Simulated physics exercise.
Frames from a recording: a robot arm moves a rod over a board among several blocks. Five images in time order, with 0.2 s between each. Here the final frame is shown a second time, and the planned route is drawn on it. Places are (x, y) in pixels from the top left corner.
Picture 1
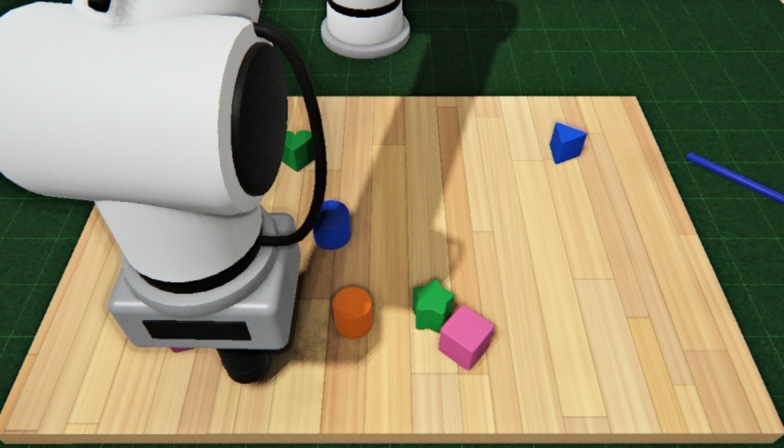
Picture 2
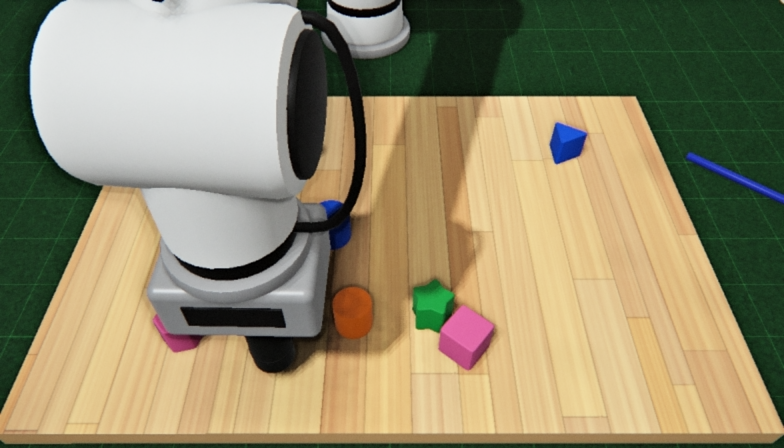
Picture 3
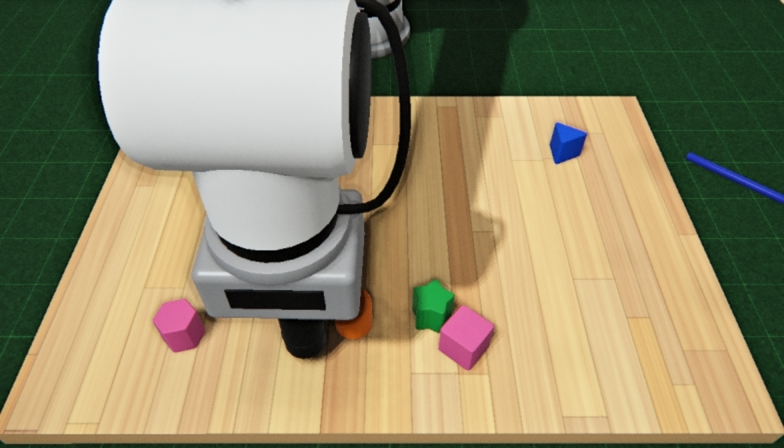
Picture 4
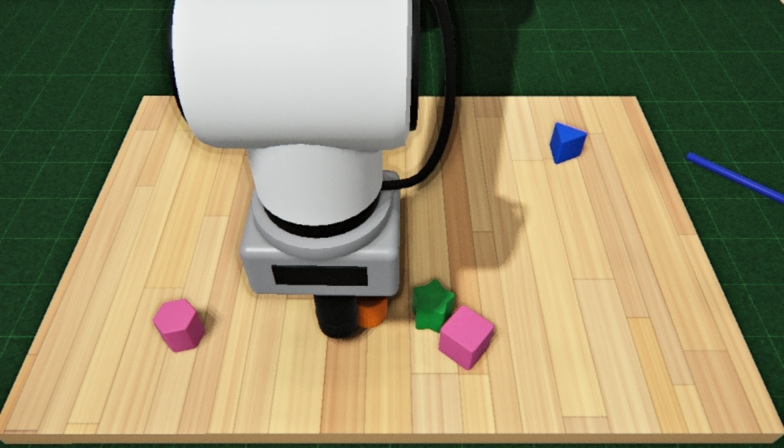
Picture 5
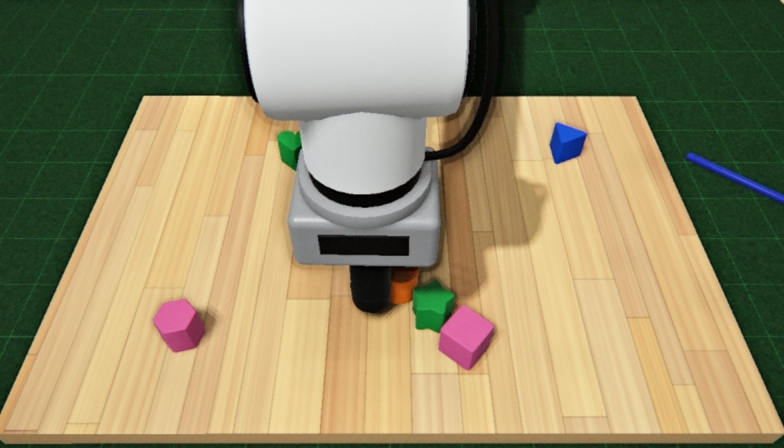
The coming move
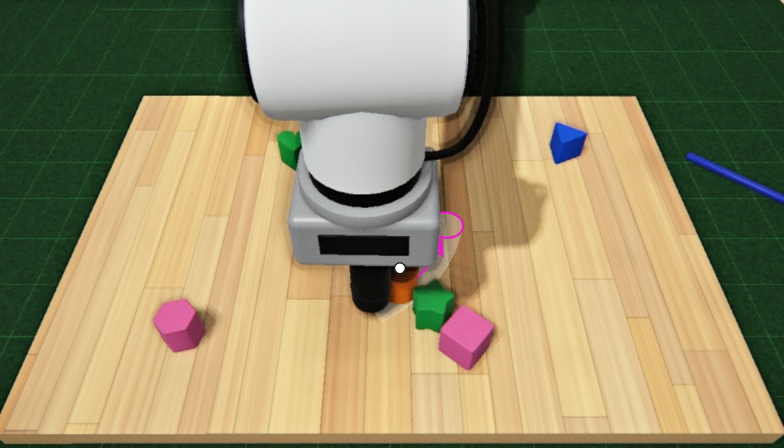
In the video, a robot arm moves a dark rod rightward and away across a wooden board, nudging an orange round block toward a green star block beside a pink cube, while the star and cube stay still.
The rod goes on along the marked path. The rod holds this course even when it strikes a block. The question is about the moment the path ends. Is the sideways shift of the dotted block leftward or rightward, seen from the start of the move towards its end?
Heads right.
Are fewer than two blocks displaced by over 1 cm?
That would be a yes.
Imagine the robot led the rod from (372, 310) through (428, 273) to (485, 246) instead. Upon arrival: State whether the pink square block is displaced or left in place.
When the path is over, the pink square block is still on its spot.
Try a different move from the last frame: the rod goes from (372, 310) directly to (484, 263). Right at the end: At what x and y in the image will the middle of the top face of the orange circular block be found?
Final place: (471, 216).
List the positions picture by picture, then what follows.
In the first frame, tip of the rod (248, 366), middles of tops, orange circular block (352, 302), green star block (433, 296).
In the second frame, rod (275, 356), nothing pushed.
In the third frame, rod (306, 342), nothing pushed.
In the fourth frame, rod (338, 323), orange circular block partly hidden.
In the fifth frame, rod (371, 298), orange circular block (400, 268), green star block (433, 296).
The line goes from (372, 310) by way of (409, 285) and (434, 256) to (446, 225); the dot is on the orange circular block.
What follows on the original path. One third of the way, rod (409, 273); orange circular block (435, 243).
Two thirds of the way, rod (435, 244); orange circular block (463, 218).
At the end, rod (448, 213); orange circular block (482, 199); green star block unmoved.
